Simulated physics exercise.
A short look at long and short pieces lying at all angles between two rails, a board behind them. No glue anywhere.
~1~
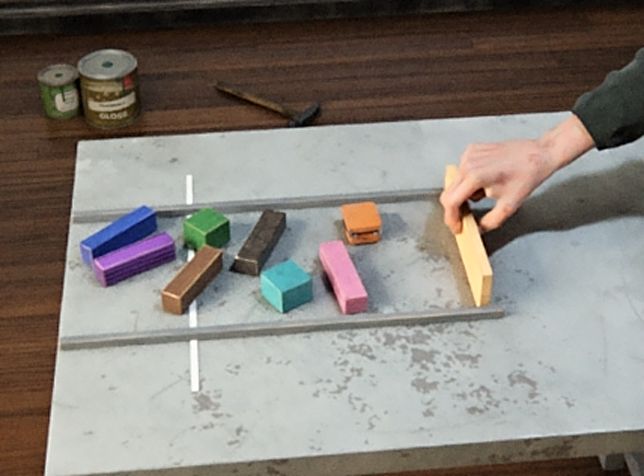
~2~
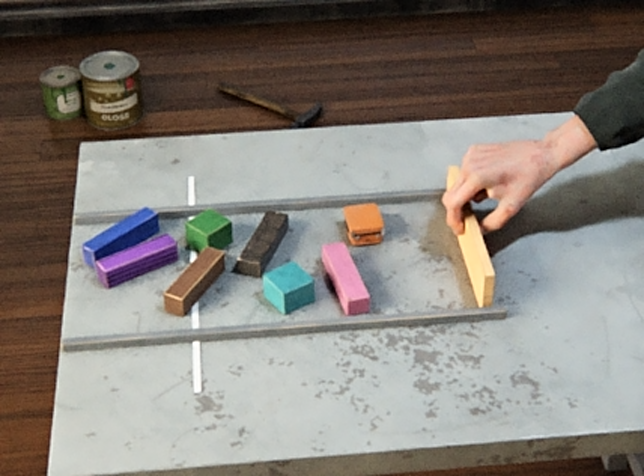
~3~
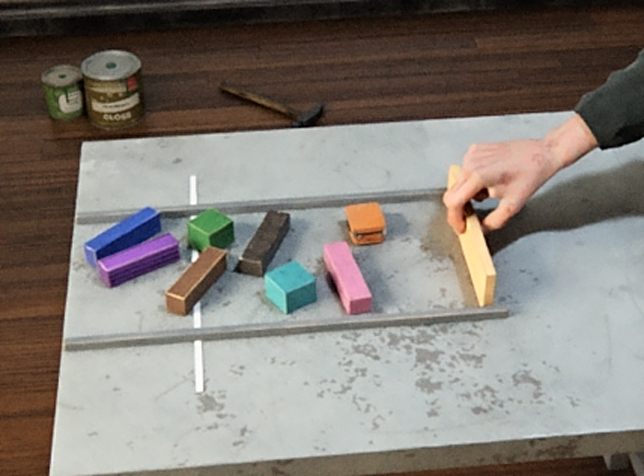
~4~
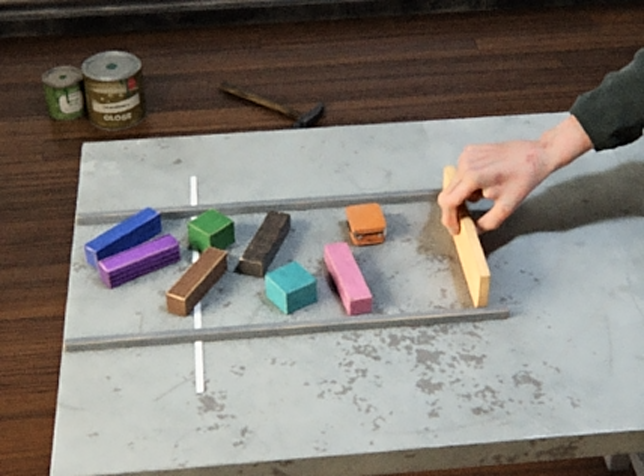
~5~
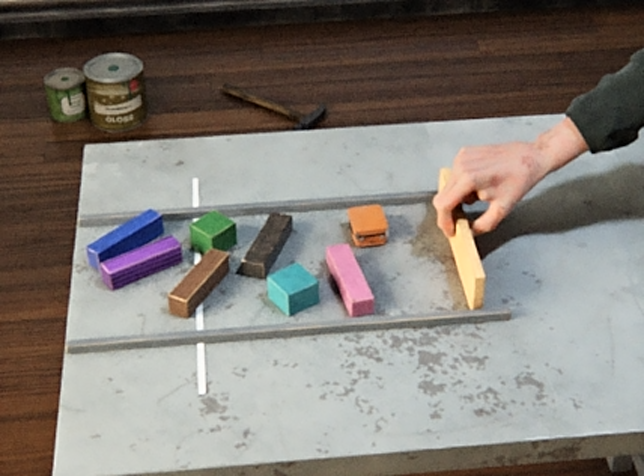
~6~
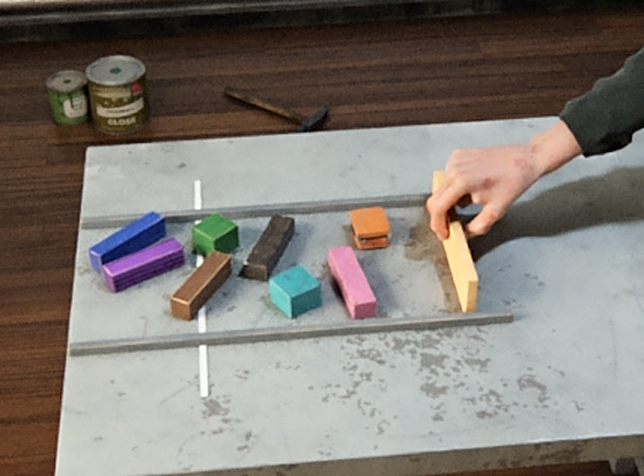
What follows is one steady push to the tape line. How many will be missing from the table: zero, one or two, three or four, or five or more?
Here the number that fall off is zero.
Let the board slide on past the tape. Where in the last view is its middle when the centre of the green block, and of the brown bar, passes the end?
At (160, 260) for the green block; at (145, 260) for the brown bar.
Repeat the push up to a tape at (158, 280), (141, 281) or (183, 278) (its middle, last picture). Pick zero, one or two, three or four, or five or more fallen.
One after another: Either one or two; three or four; not one.
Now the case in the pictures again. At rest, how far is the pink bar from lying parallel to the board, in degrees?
About 0°.
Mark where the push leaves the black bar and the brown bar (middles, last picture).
The black bar stops around (154, 256); the brown bar around (128, 292).
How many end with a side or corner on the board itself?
In contact: 2.
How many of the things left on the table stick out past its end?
Overhanging: 2.
Soon after, none off yet; blue stick at rest near (128, 242); purple stick at rest near (144, 265); brown bar at rest near (202, 285).
Then, none off yet; blue stick moving near (122, 240); purple stick moved a little near (116, 274); brown bar moved a little near (165, 289).
At rest, the number that fall off is zero.
